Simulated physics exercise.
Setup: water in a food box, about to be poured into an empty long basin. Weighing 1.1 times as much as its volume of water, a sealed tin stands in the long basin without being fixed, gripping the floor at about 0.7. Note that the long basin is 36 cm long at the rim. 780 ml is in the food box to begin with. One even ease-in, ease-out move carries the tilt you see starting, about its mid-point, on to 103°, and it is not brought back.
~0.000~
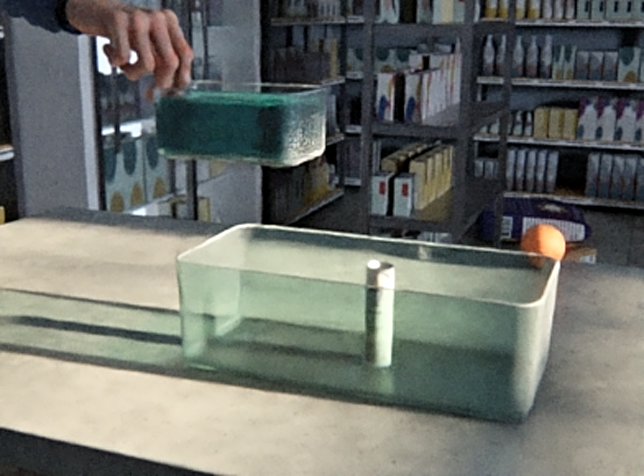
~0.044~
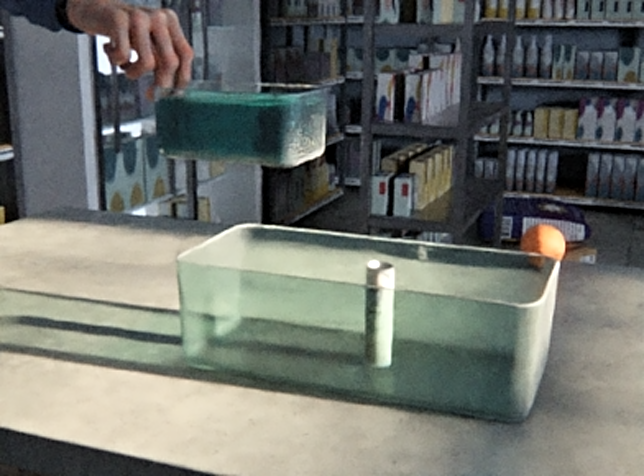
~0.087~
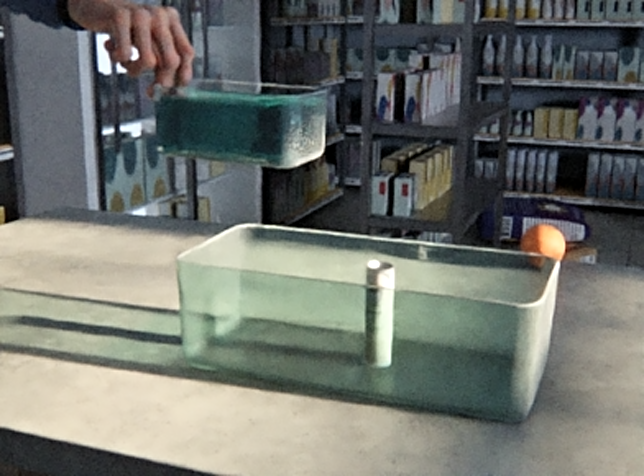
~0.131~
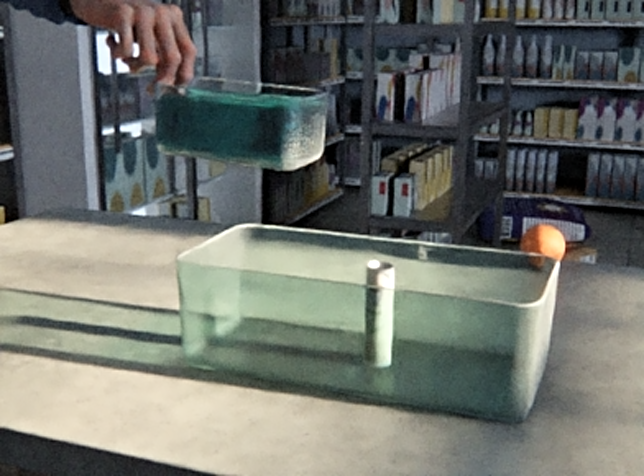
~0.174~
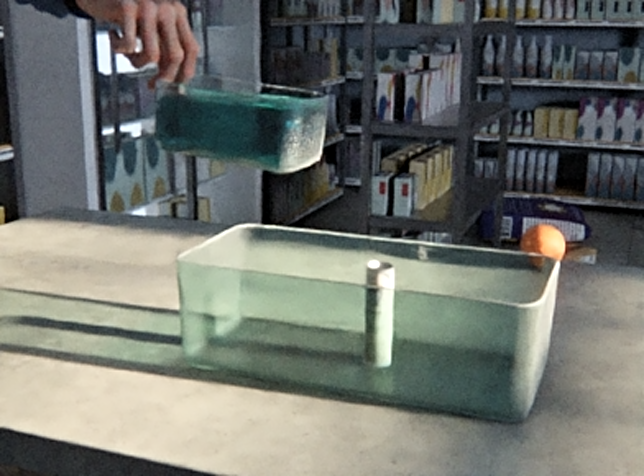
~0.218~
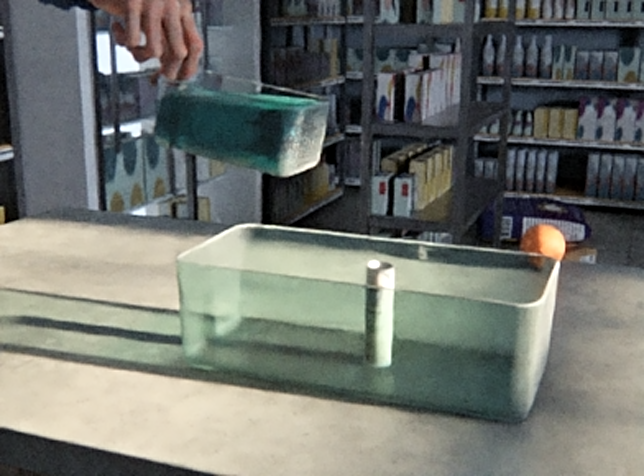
In a shop with stocked shelves, a hand holds a clear box of green liquid above a long, see-through basin with a small cylinder inside and an orange ball at its corner, then slowly tilts the box slightly rightward.
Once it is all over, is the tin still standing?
Yes.
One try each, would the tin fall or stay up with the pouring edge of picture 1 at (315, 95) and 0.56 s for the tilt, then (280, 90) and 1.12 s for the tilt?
Run one: It tumbles. Run two: It does not tip.
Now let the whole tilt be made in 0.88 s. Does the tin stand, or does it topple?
Then it holds its balance.
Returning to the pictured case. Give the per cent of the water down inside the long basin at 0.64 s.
I'd estimate some 20 percent of the liquid.
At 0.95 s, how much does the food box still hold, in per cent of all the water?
Close to 9 in a hundred.
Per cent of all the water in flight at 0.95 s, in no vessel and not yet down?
In-air share: About 4 %.
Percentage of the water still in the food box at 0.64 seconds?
Fraction remaining: Approx. 44 per cent.
After 0.64 s the tilt is 63° and 44 per cent is still to pour; the tin stands where it began.
After 0.95 s the tilt is 97° and 9 per cent is still to pour; the tin stands where it began.
After 1.27 s the tilt is 103° and 1 per cent is still to pour; the tin stands where it began.
After 1.62 s the tilt is 103° and 0 per cent is still to pour; the tin stands where it began.
In the end the tin stands where it began.
